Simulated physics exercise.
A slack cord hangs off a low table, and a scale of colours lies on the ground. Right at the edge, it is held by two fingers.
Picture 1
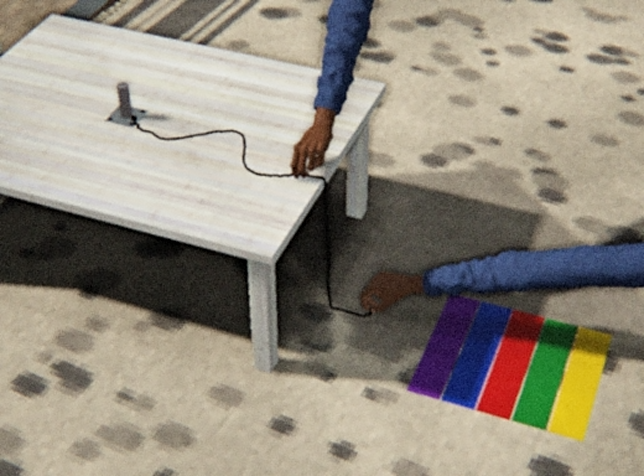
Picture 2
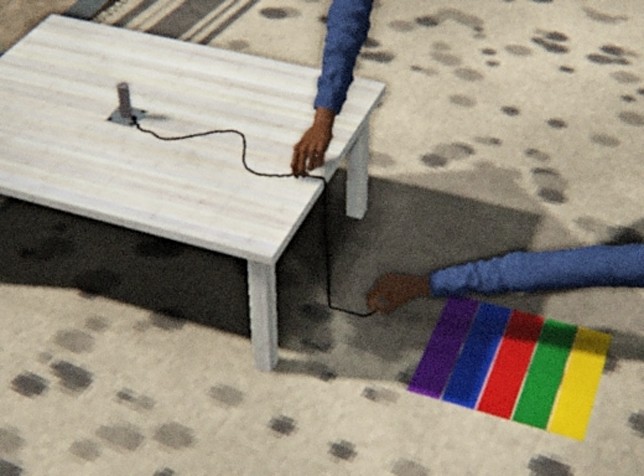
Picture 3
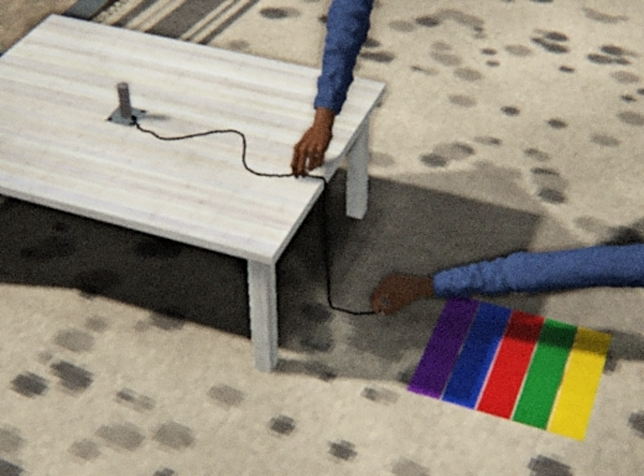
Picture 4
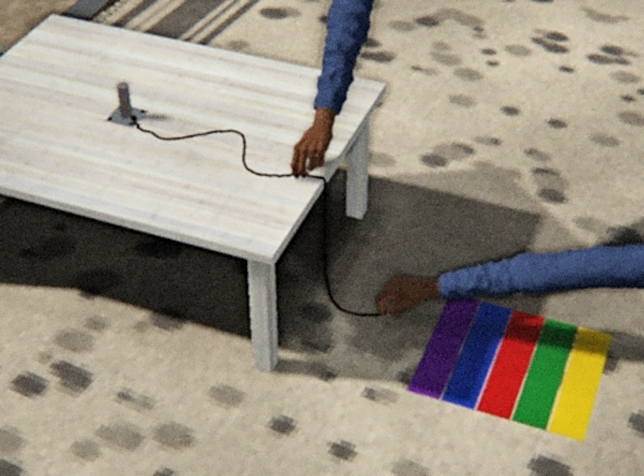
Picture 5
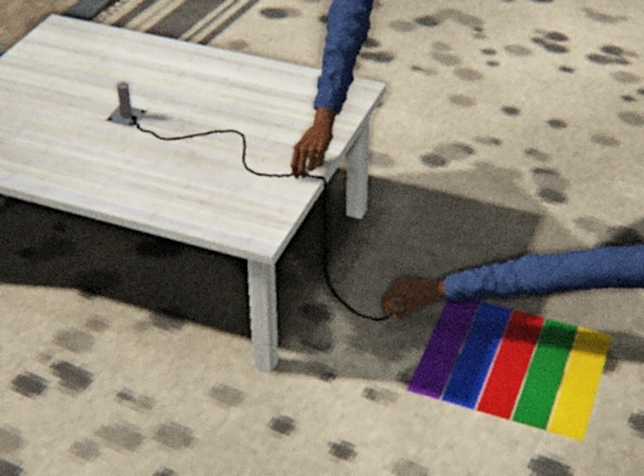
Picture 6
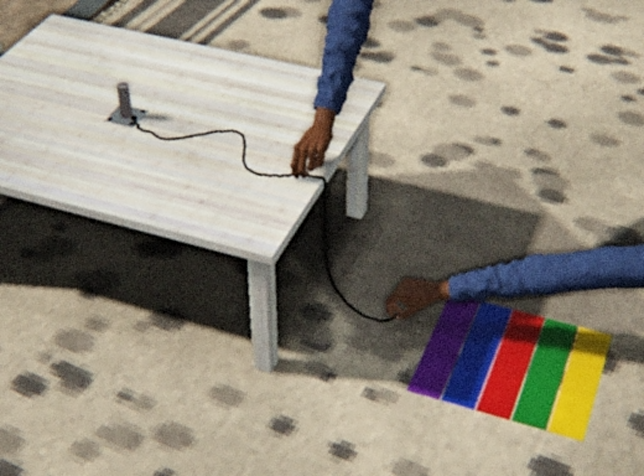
A hand pinched a dark cord at the edge of a low white table, while another hand near the floor drew the cord's hanging end slightly right, close to a strip of coloured bands.
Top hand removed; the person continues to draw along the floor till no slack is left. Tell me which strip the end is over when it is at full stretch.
It is over the green strip.
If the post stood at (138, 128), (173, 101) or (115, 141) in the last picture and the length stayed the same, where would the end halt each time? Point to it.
About (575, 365), (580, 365) and (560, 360).
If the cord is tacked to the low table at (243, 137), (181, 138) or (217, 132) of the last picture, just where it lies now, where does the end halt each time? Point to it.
About (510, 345), (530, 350) and (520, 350).
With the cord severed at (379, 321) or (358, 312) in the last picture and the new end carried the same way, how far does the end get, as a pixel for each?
In that order: (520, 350) and (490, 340).
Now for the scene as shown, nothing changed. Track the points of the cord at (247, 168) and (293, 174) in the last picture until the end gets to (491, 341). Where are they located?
(305, 169) for the first, (334, 202) for the second.
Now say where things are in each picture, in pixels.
End (371, 308); purple (431, 377); blue (465, 386); red (499, 396); green (535, 406); yellow (571, 416), in the first frame.
End (377, 310); cord through (148, 131) (219, 131) (245, 165) (317, 177) (325, 235) (329, 295), in the second frame.
End (380, 311), in the third frame.
End (386, 312); cord through (148, 131) (219, 131) (245, 165) (317, 177) (325, 235) (330, 295), in the fourth frame.
End (392, 314), in the fifth frame.
End (396, 315); cord through (148, 131) (219, 131) (245, 165) (317, 177) (325, 235) (340, 295), in the sixth frame.
Soon after, end near (491, 341); over blue.
Then, end near (528, 351); over red.
At full stretch, end near (548, 356); over green. The green one.
